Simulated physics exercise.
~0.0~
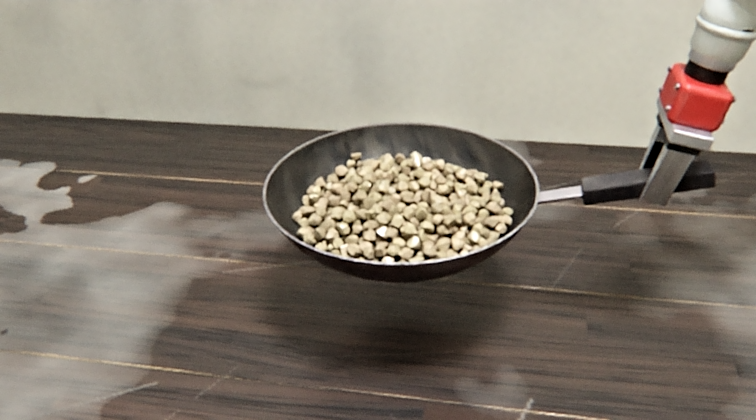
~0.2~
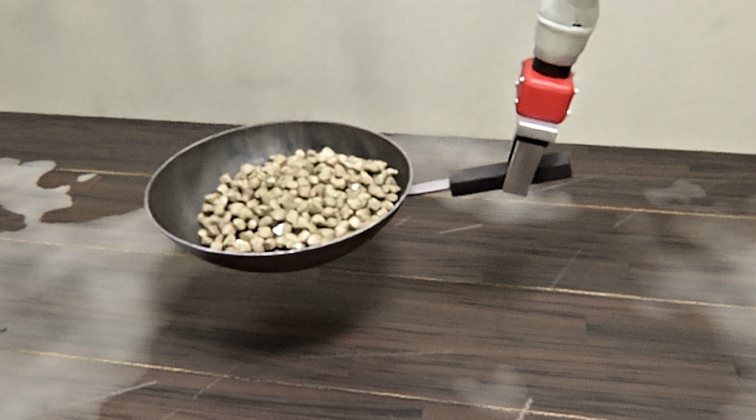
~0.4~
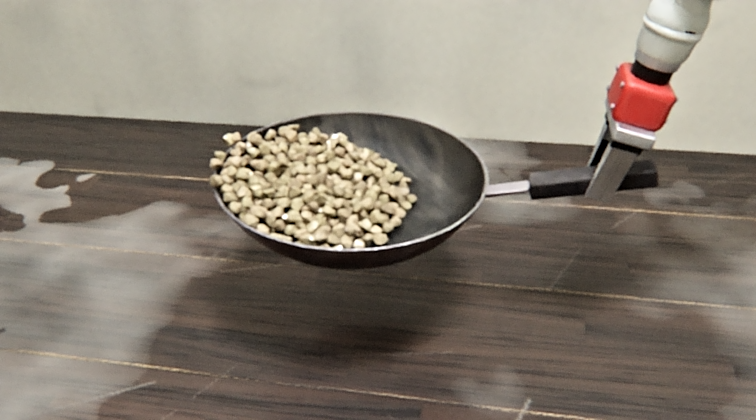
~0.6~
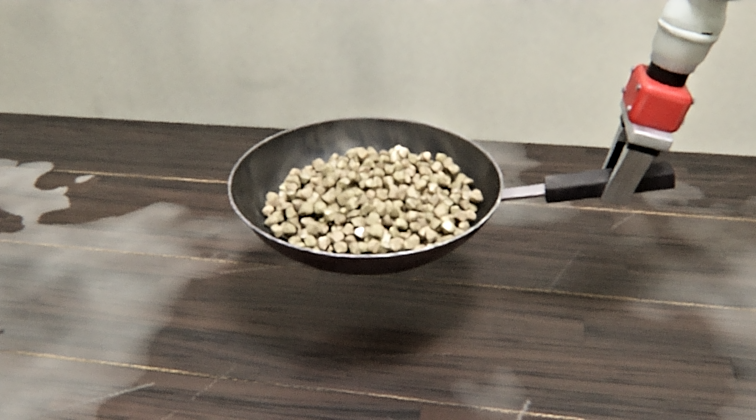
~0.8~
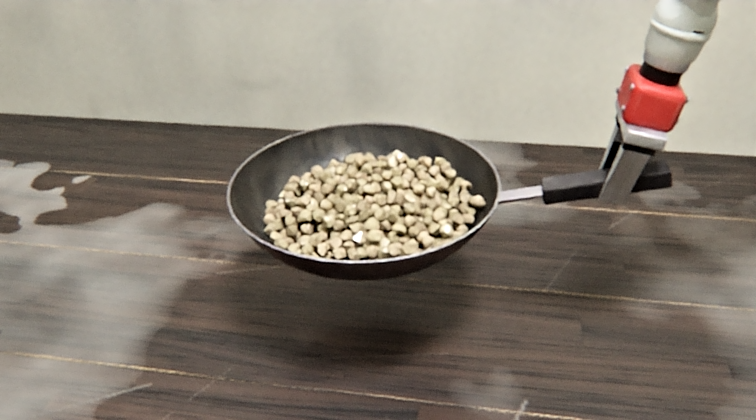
A robot arm held a dark frying pan of small pebbles above a wooden surface, swung it left, then back right as the pebbles bunched toward the left rim, and finally held it almost still with the pebbles settled inside.
